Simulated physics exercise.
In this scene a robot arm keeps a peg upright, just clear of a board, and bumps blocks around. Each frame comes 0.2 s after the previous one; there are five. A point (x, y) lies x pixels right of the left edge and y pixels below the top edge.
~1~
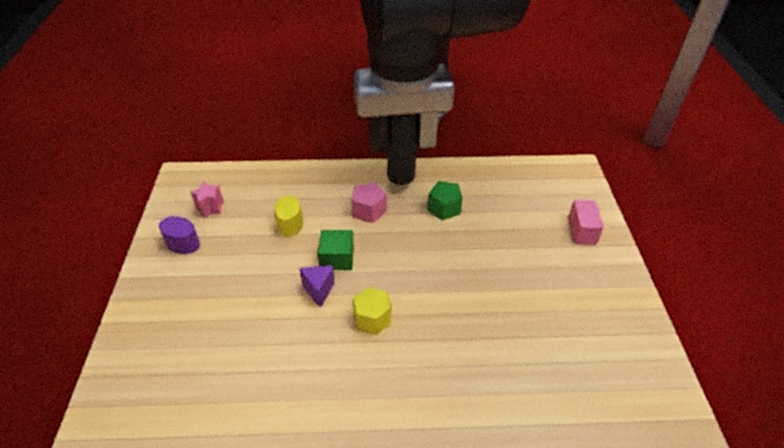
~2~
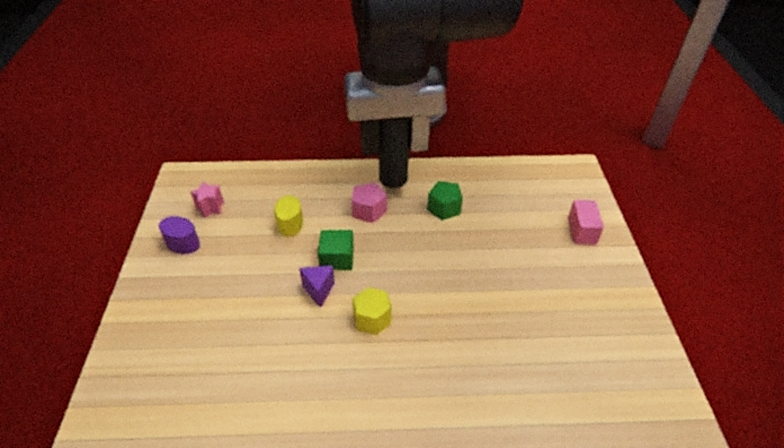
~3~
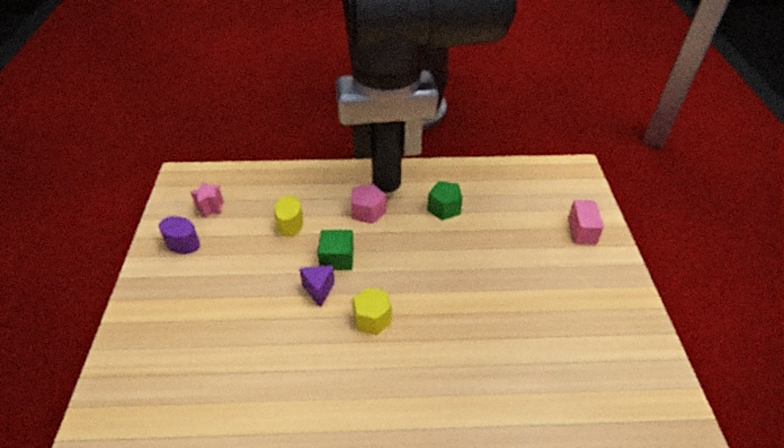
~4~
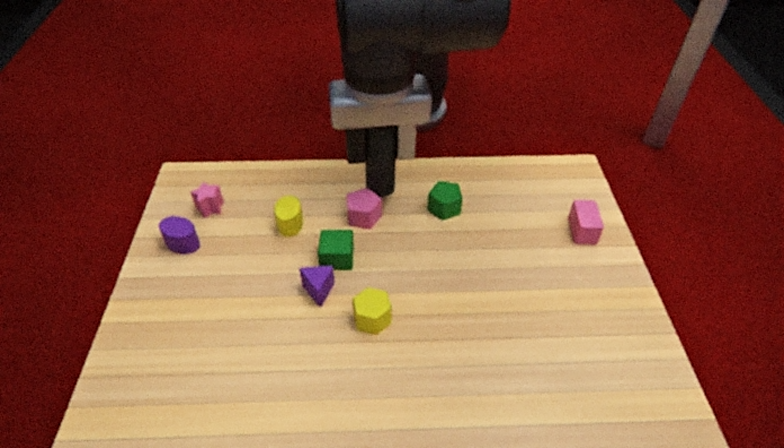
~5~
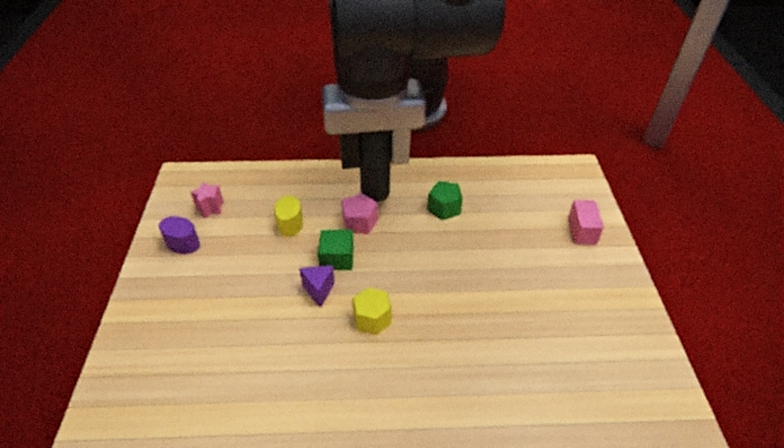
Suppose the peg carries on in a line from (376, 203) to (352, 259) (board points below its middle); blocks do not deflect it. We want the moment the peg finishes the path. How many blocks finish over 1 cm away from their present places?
That makes 3 blocks or more.
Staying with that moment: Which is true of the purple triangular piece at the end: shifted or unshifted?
Moved off its spot.
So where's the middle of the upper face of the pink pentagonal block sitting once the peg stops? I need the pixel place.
I predict (328, 263).
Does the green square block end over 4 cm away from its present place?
Yes.
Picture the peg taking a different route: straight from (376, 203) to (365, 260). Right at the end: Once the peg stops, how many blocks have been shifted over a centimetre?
Count: Three or more.
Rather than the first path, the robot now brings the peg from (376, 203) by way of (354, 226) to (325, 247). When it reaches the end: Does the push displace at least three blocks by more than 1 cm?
Yes
What follows on the original path. Halfway along, peg (364, 220); purple triangular piece (314, 278), turned 10° clockwise; green square block (325, 257); pink pentagonal block (344, 233).
At the end, peg (351, 248); purple triangular piece (288, 310), turned 20° clockwise; green square block (303, 288), turned 15° clockwise; pink pentagonal block (328, 263); yellow hexagonal block unmoved.
